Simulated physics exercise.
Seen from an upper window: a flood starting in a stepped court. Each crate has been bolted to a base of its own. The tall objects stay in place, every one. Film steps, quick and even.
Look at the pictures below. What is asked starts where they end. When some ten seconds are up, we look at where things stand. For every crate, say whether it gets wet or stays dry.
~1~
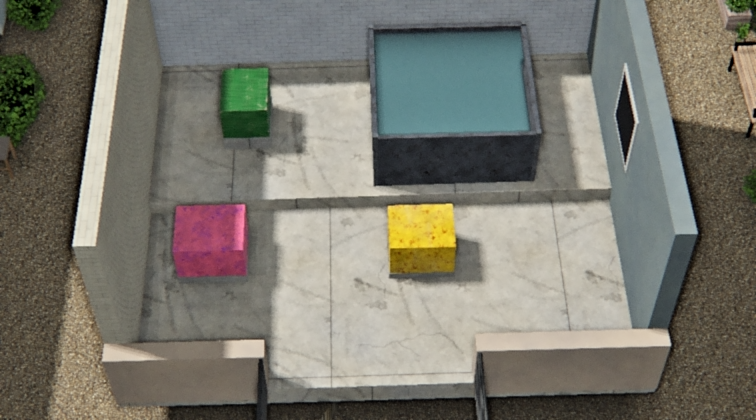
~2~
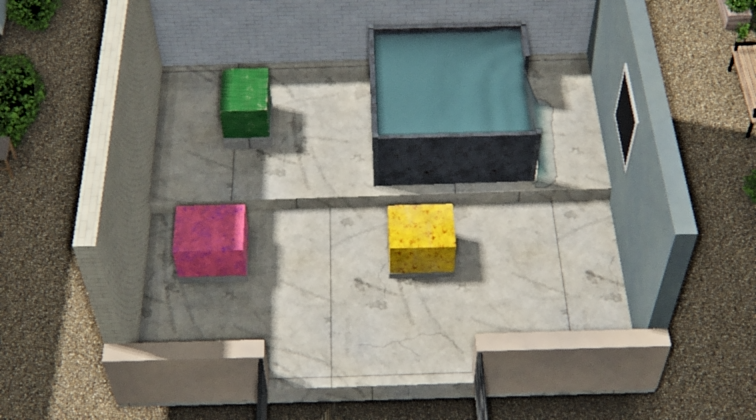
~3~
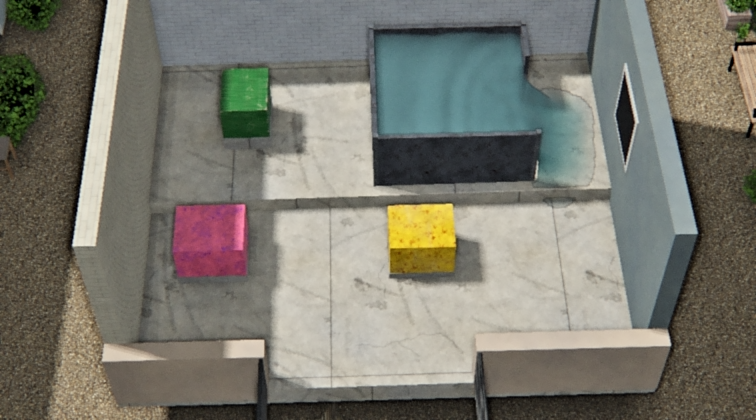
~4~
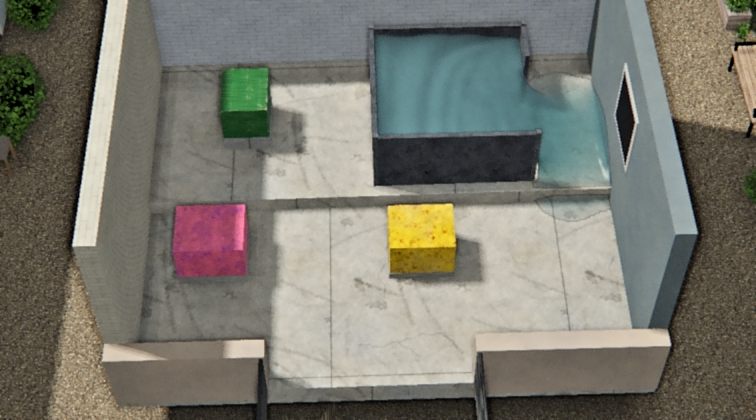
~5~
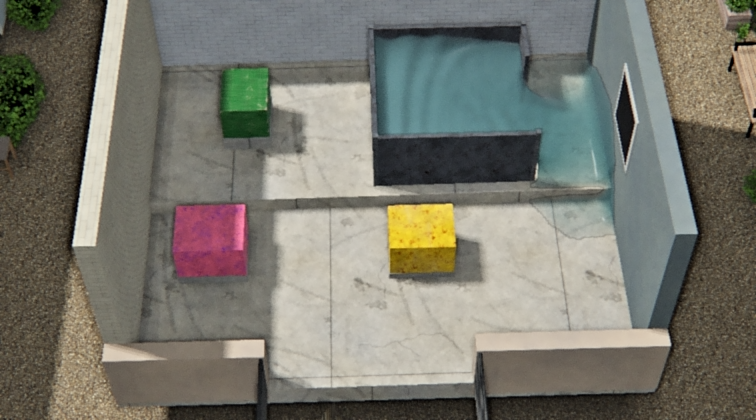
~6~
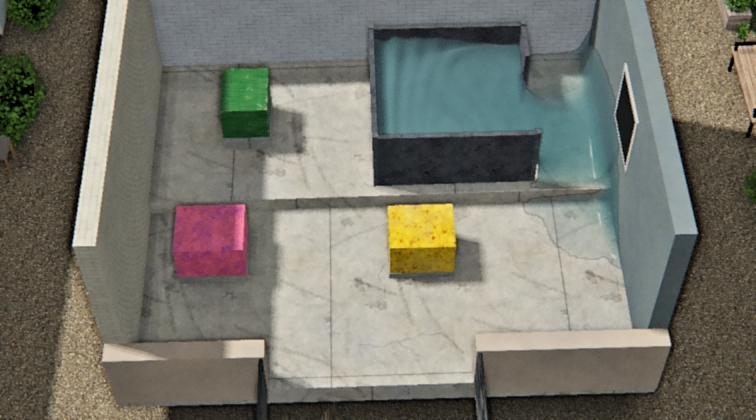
Pink crate: Wet; green crate: Dry; yellow crate: Wet.
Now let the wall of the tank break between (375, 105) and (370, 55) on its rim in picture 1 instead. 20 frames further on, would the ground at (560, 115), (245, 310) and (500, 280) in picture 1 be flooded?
Spot one spared, spot two inundated, spot three spared.
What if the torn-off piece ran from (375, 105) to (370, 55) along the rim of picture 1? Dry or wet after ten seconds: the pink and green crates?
Result: Pink crate reached, green crate reached.
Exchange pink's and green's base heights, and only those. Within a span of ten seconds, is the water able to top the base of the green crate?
I'd say the green crate is unharmed.
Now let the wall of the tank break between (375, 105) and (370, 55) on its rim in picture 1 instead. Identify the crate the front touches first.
My answer: The one in green.
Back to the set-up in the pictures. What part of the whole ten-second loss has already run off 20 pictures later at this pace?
Estimate: Some 15 %.
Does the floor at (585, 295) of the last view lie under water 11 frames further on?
That spot: Submerged.
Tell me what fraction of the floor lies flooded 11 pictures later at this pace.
My estimate is roughly 40 percent.
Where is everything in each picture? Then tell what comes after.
Still water in the water tank at (452, 83), in the first frame.
Water pours out at (527, 123) and has run to (539, 184), in the second frame.
The front is at (579, 187), out from the gap at (526, 126), in the third frame.
The front is at (592, 85), out from the gap at (526, 128), in the fourth frame.
Water pours out at (526, 128) and has run to (588, 61), in the fifth frame.
Water pours out at (526, 129) and has run to (621, 265), in the sixth frame.
A moment on, water covers 25 % of the floor; the pink crate not reached, the green crate not reached, the yellow crate not reached.
Next, water covers 40 % of the floor; the pink crate not reached, the green crate not reached, the yellow crate water round its plinth.
Then, water covers 75 % of the floor; the pink crate water round its plinth, the green crate water round its plinth, the yellow crate water round its plinth.
Later, water covers 90 % of the floor; the pink crate water round its plinth, the green crate water round its plinth, the yellow crate water round its plinth.
In the end, water covers 95 % of the floor; the pink crate was topped, the green crate stayed above the water, the yellow crate was topped.
